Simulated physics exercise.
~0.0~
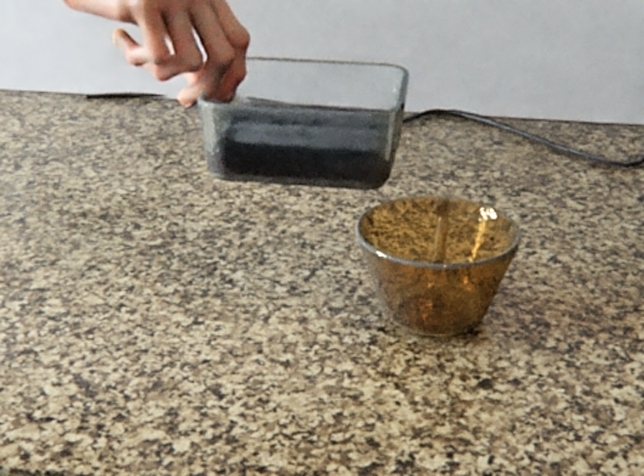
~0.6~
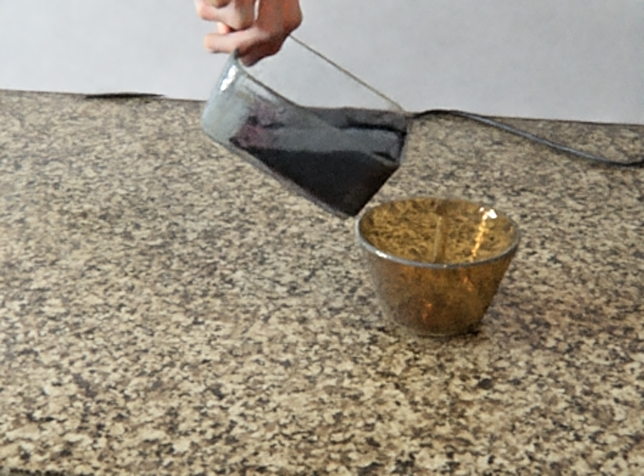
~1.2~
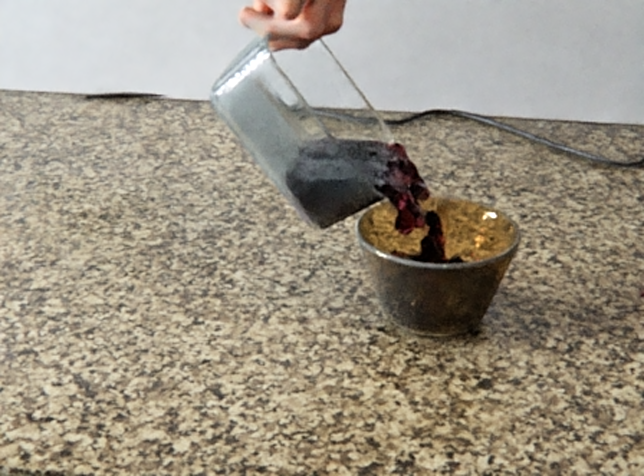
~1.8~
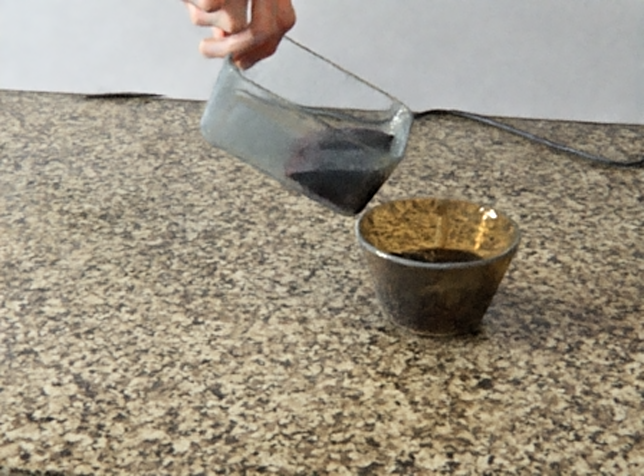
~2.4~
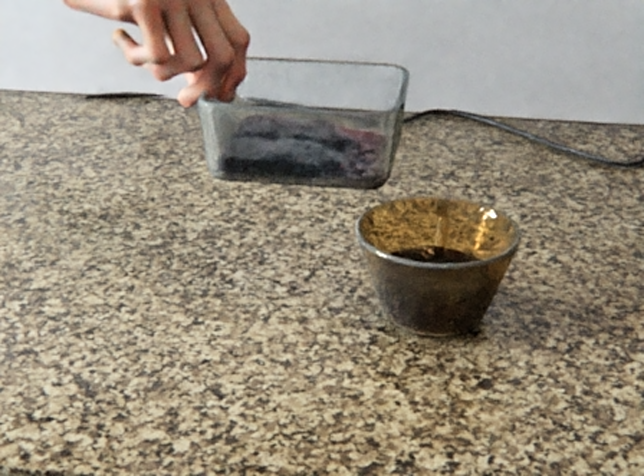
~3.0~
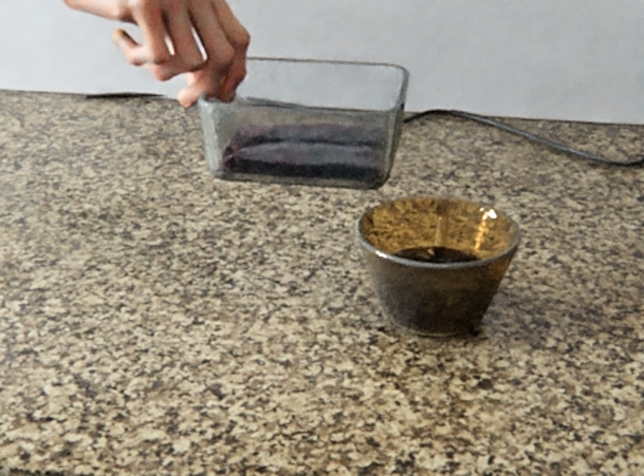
A hand-held clear oblong tub of dark wine tips rightwards above an amber-tinted wide cup on a speckled worktop, pouring some in, then rolls back level, leaving the cup partly filled and some wine still in the tub.
